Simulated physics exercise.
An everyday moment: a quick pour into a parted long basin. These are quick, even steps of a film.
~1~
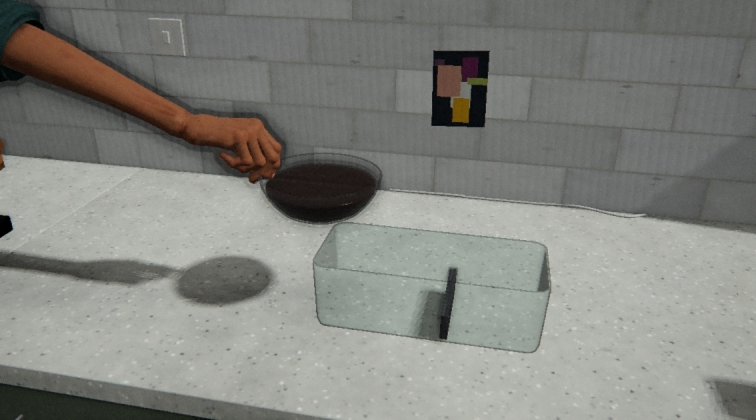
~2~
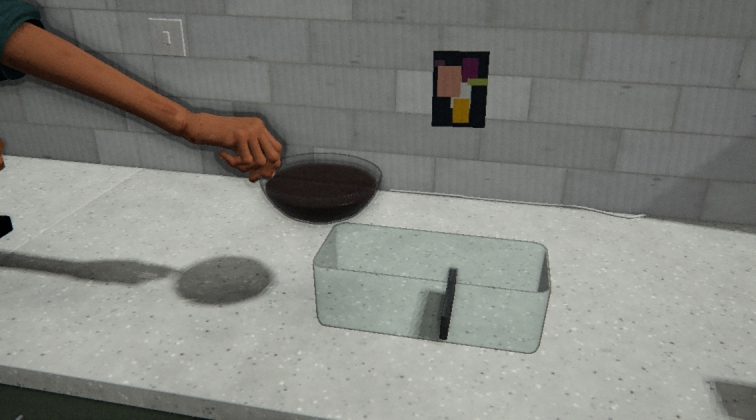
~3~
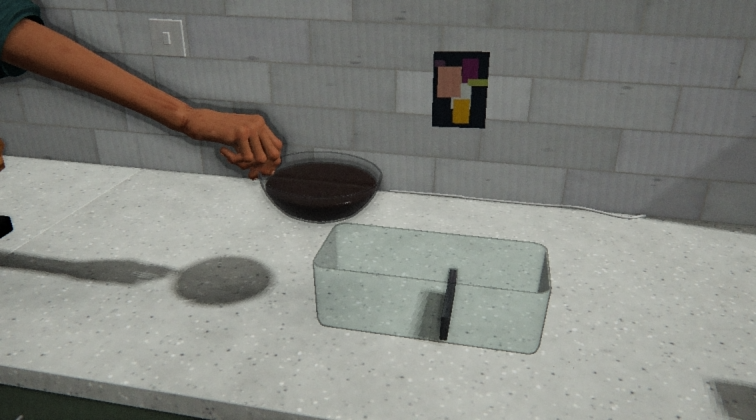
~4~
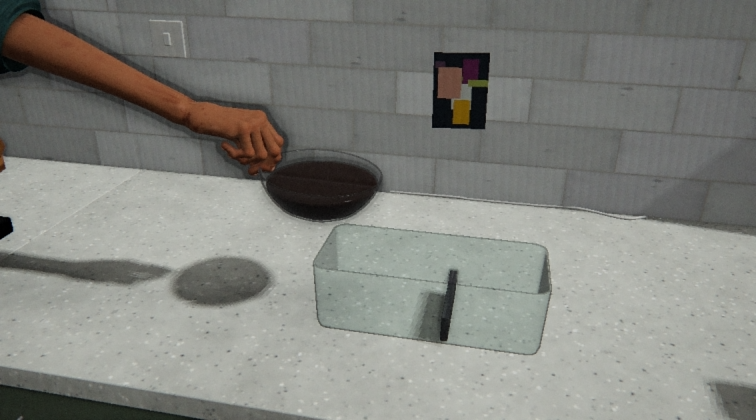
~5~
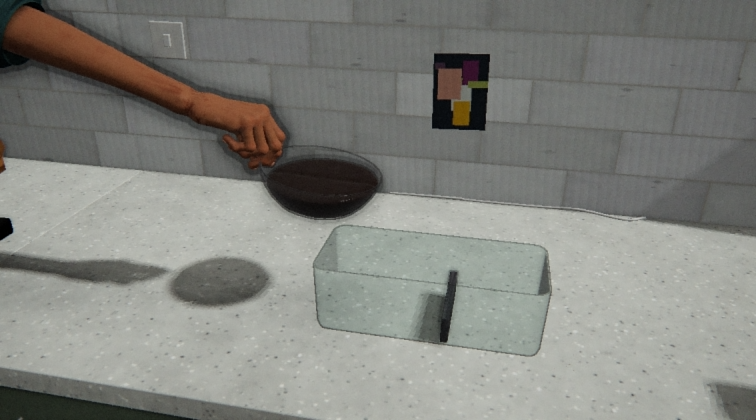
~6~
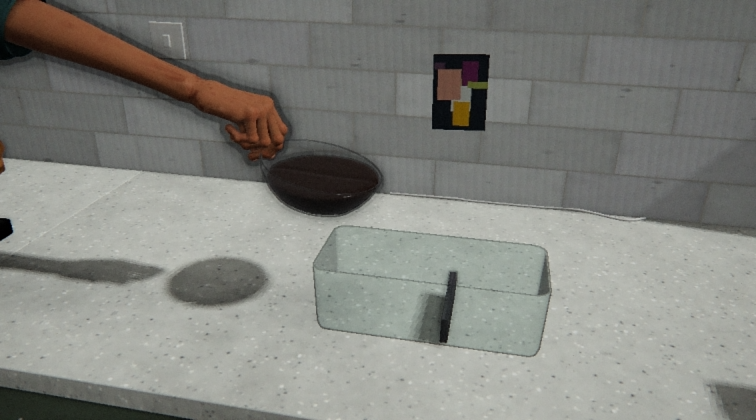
Kitchen counter against a grey tiled wall, a hand slowly tilting a glass bowl of dark liquid behind a clear divided basin.
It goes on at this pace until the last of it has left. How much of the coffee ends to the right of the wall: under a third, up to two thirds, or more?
It comes to from a third to two thirds.
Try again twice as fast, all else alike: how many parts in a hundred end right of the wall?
It comes to 55 per cent or so.
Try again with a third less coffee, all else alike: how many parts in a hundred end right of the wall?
Some 30 per cent.
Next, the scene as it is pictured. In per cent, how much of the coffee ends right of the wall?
Near 50 %.
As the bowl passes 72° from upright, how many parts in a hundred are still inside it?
Close to 30 per cent.
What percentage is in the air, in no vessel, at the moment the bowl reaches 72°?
Roughly 50 in a hundred.
A moment on, the bowl is tipped part way and 32 per cent is still to pour, 17 is left of the wall and 0 right of it.
Next, the bowl is tipped right over and 0 per cent is still to pour, 41 is left of the wall and 53 right of it.
Then the bowl is tipped right over and 0 per cent is still to pour, 47 is left of the wall and 51 right of it.
Later the bowl is tipped right over and 0 per cent is still to pour, 47 is left of the wall and 51 right of it.
Finally, 47 per cent lies left of the wall, 51 right of it and 2 outside.
